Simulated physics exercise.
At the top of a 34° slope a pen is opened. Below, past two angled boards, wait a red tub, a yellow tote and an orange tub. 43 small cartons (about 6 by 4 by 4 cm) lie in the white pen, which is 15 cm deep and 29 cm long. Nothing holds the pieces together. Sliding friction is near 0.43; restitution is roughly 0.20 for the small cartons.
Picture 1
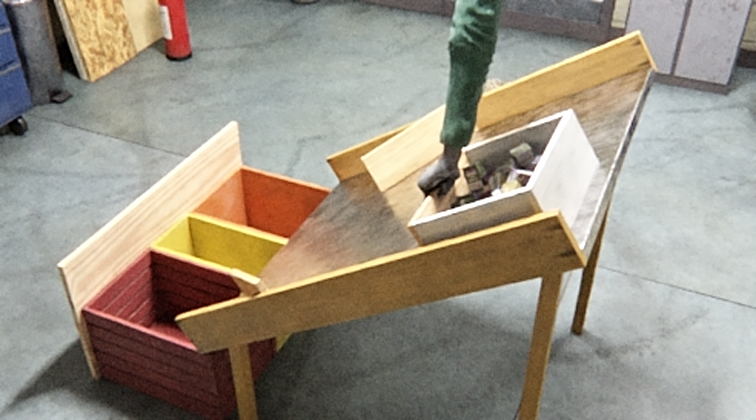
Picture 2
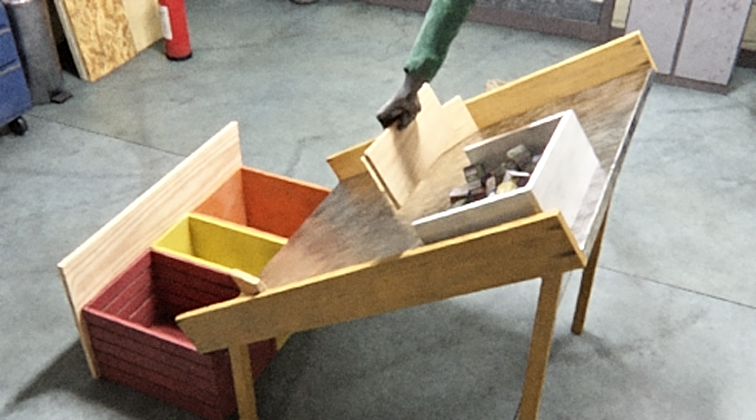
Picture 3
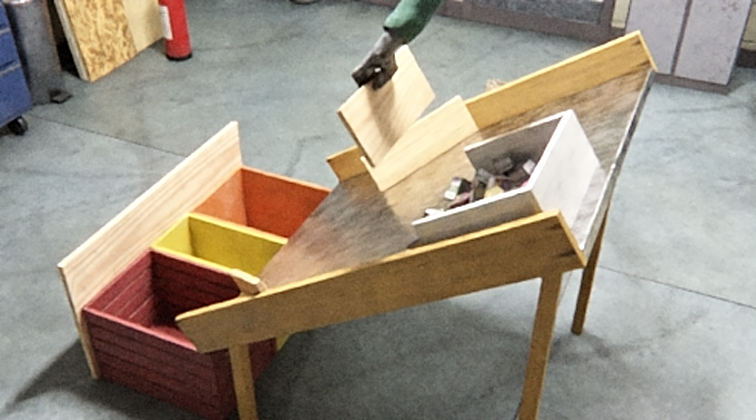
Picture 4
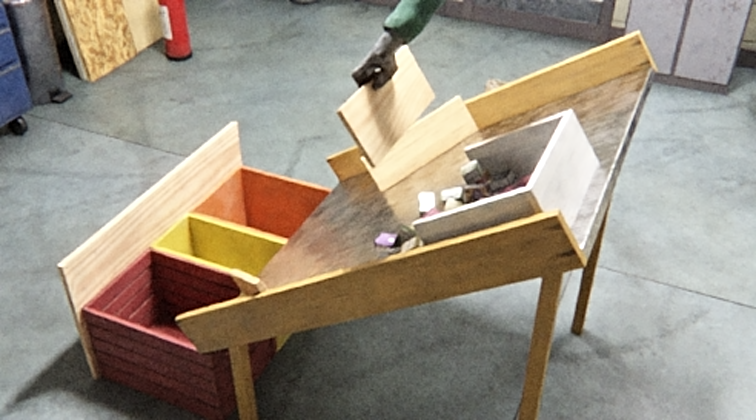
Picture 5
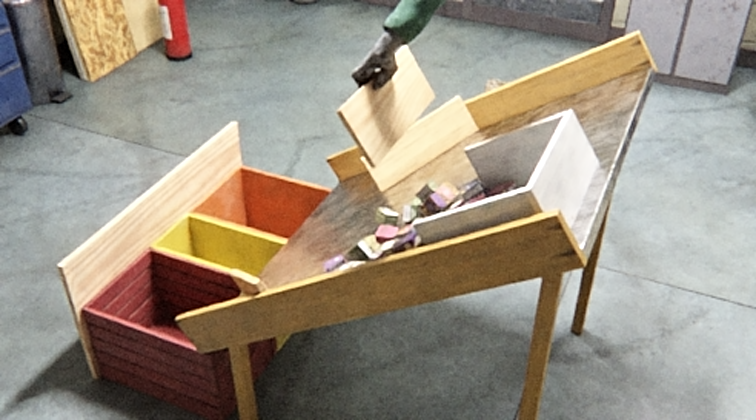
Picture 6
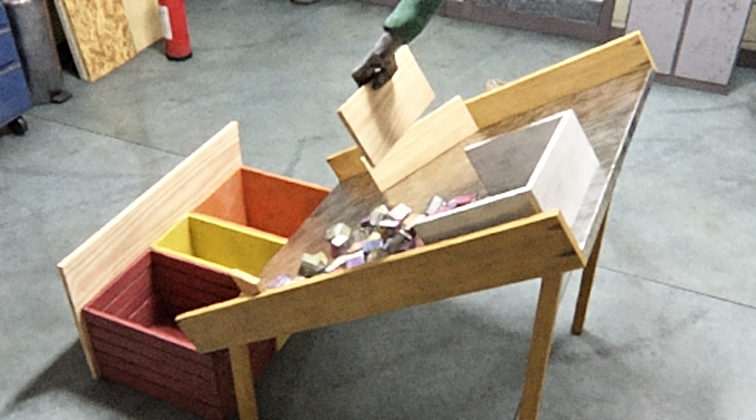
A wooden ramp on legs slopes down to the left across a grey concrete workshop floor, seen from above by a still camera. A white pen of small cartons sits high on it, with red, yellow and orange tubs beside a pale board at its lower end. A dark-gloved, green-sleeved hand lifts a wooden panel from the pen's open side, then holds it while the cartons slide down the slope in a loose, spreading stream.
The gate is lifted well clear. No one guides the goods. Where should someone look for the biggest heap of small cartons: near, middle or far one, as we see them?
It is the red tub, the nearest one.
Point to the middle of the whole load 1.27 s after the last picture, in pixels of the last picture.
At about (186, 327).
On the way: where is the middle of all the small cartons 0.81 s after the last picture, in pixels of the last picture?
Around (190, 321).
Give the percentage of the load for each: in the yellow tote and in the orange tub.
About 40 and 0 per cent.
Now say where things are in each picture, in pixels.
In the first picture (places track the rim corner closest to us here), white pen (525, 189); red tub (208, 353); all still inside.
White pen (525, 189), in the second picture.
White pen (525, 189); 8 out, in the third picture.
White pen (525, 189); 19 out, the lowest carton at (388, 244), in the fourth picture.
White pen (525, 189); 30 out, the lowest carton at (336, 266), in the fifth picture.
White pen (525, 189); red tub (208, 353); 41 out, the lowest carton at (280, 285), in the sixth picture.
Then, 0.20 s after the last picture, 1 in the red tub, 39 on the slope and 3 in the air.
Then, 0.46 s after the last picture, 11 in the red tub, 6 in the yellow tote, 20 on the slope and 6 in the air.
Then, 0.81 s after the last picture, 21 in the red tub, 17 in the yellow tote, 4 on the slope and 1 in the air.
Final count (1.27 s after the last picture), 26 in the red tub and 17 in the yellow tote.
